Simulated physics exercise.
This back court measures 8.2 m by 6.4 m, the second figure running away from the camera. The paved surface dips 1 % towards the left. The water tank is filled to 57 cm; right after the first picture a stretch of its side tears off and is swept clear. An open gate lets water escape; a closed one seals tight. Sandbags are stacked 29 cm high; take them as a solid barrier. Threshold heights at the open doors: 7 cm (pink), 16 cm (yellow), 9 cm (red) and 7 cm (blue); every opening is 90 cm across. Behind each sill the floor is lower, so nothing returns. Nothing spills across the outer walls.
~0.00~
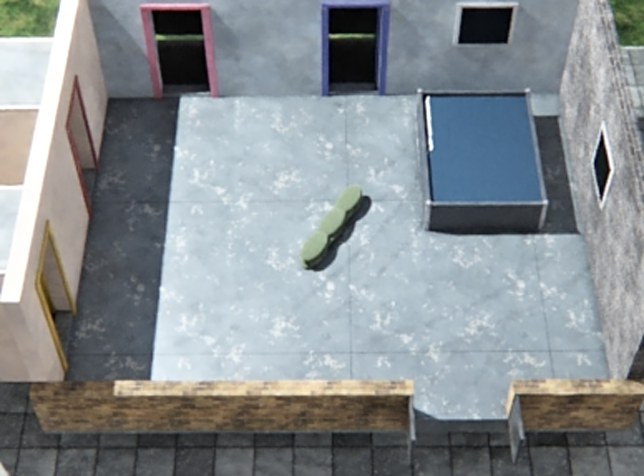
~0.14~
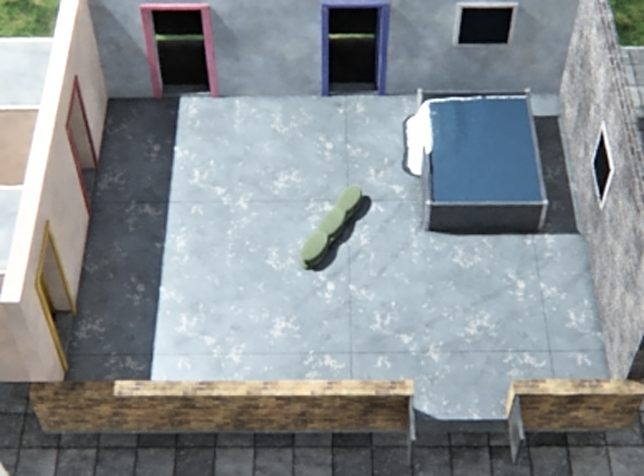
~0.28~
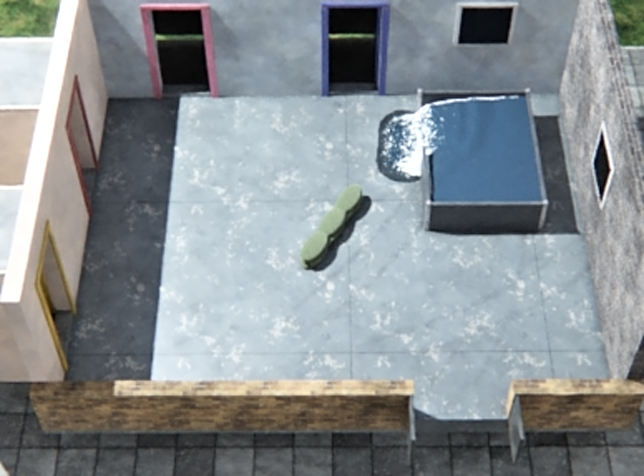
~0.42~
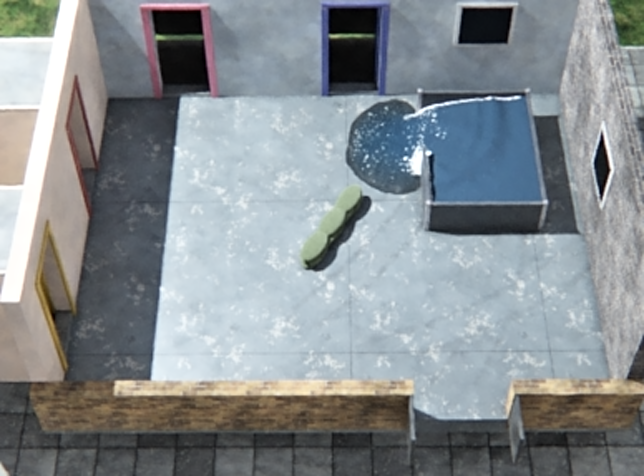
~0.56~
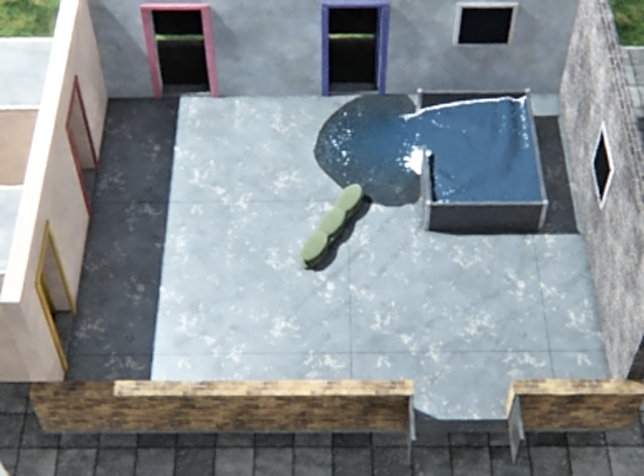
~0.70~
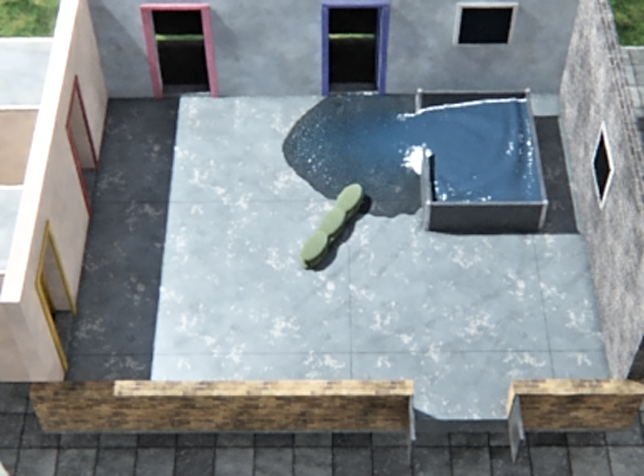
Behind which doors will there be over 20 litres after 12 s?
Within that time: At the pink door it goes over the limit; at the yellow door it stays under the limit; at the red door it exceeds the limit; at the blue door it goes over the limit.
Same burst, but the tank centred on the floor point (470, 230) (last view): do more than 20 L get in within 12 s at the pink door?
Against that limit: Pink above.
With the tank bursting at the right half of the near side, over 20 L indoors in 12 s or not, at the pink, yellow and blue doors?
Then: Pink below, yellow under, blue below.
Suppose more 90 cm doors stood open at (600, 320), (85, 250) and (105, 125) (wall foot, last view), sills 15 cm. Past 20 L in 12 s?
In turn: Under, below, past it.
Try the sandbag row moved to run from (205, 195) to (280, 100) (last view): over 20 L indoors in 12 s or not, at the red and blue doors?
Then: Red below, blue over.
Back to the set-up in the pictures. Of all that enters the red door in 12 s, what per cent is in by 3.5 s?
Some 35 per cent by then.
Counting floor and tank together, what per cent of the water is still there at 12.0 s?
Some 90 per cent remains.
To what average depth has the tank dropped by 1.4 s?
Some 40 cm.
After 1.4 s water covers 20 % of the floor and is deepest (32 cm) near (410, 134); pink door not reached, yellow door not reached, red door not reached, blue door 18 cm at the sill, 4 L in.
After 2.2 s water covers 30 % of the floor and is deepest (25 cm) near (411, 142); pink door 9 cm at the sill, 0 L in, yellow door not reached, red door not reached, blue door 16 cm at the sill, 53 L in.
After 3.5 s water covers 40 % of the floor and is deepest (28 cm) near (107, 108); pink door 7 cm at the sill, 2 L in, yellow door not reached, red door 18 cm at the sill, 26 L in, blue door 12 cm at the sill, 98 L in.
After 7.0 s water covers 55 % of the floor and is deepest (20 cm) near (62, 397); pink door 10 cm at the sill, 20 L in, yellow door 7 cm at the sill, 0 L in, red door 12 cm at the sill, 65 L in, blue door 8 cm at the sill, 123 L in.
After 12.0 s water covers 90 % of the floor and is deepest (12 cm) near (60, 408); pink door 7 cm at the sill, 37 L in, yellow door 11 cm at the sill, 0 L in, red door 7 cm at the sill, 72 L in, blue door 4 cm at the sill, 124 L in.
